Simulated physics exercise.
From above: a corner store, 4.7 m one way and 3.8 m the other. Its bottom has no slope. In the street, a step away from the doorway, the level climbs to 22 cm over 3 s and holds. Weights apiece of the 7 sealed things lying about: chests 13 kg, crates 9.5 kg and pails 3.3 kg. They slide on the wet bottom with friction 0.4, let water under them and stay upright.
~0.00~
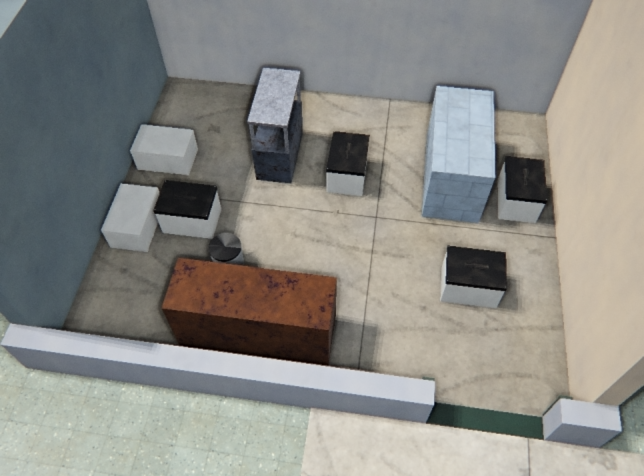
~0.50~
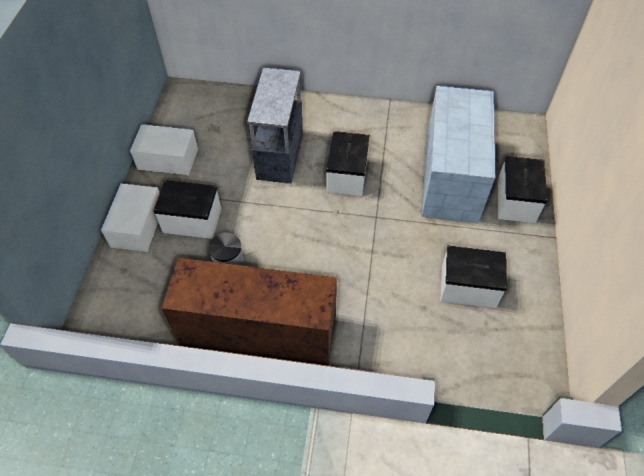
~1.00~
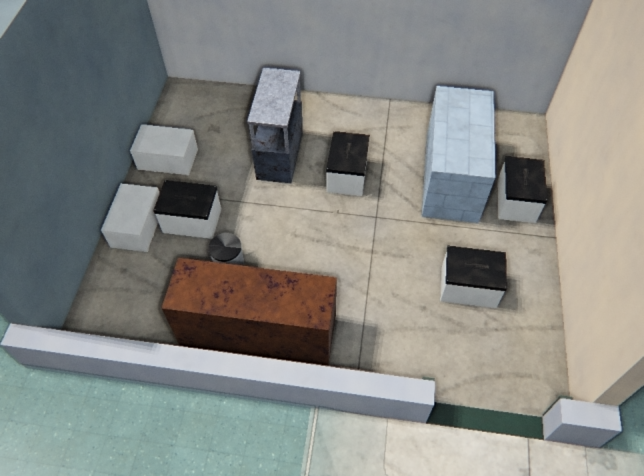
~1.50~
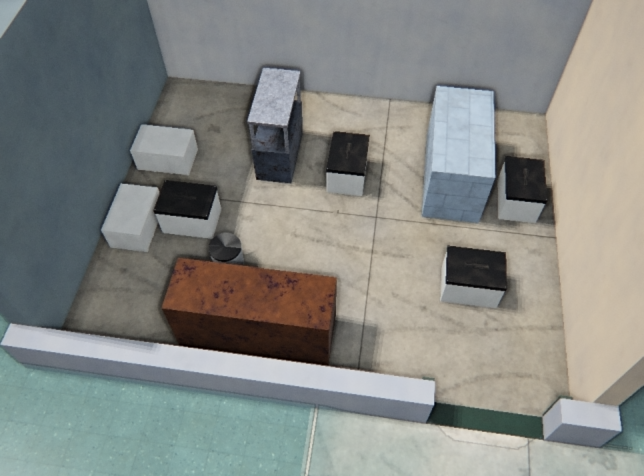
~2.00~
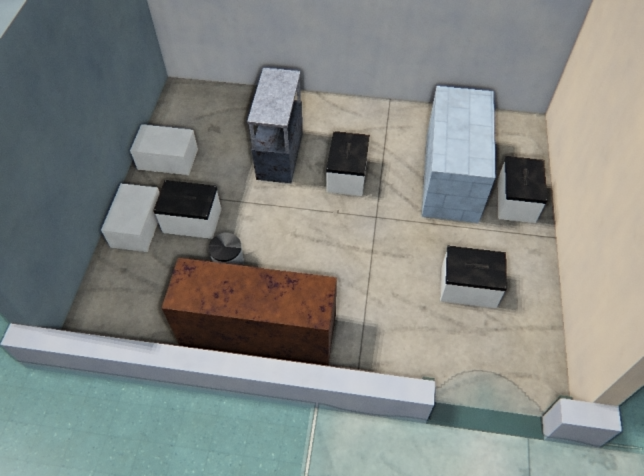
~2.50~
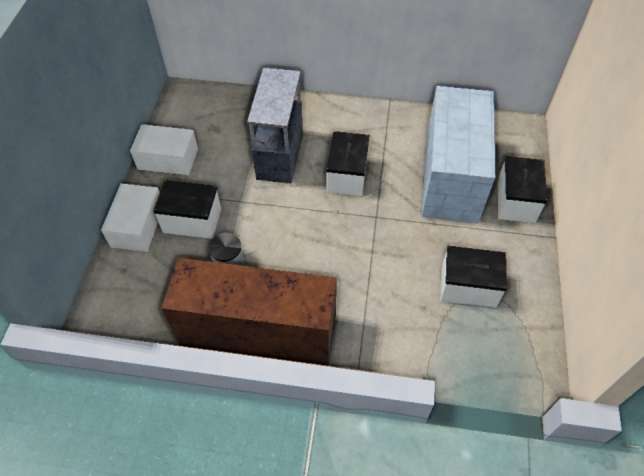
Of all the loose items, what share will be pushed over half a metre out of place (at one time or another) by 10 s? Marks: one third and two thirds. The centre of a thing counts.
That comes to one to two thirds.
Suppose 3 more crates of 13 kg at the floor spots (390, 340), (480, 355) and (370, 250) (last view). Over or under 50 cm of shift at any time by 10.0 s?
In that order: Short of it, over, more.
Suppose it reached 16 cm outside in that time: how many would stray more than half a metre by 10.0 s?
Then 2.
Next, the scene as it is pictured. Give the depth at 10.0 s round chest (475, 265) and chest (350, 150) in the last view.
Roughly 7 and 8 cm.
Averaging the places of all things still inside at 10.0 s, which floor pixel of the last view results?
Near (205, 184).
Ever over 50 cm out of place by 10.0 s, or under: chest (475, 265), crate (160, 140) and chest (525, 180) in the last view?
In that order: Past it, under, past it.
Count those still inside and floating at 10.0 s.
At that moment 5.
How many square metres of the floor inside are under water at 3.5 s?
Roughly 3.5 m2.
After 3.5 s 0 of 7 are over 50 cm from their spots; 0 afloat.
After 4.5 s 1 of 7 are over 50 cm from their spots; 0 afloat.
After 7.0 s 3 of 7 are over 50 cm from their spots; 2 afloat.
After 10.0 s 3 of 7 are over 50 cm from their spots, and 3 have been at some point; 5 afloat.
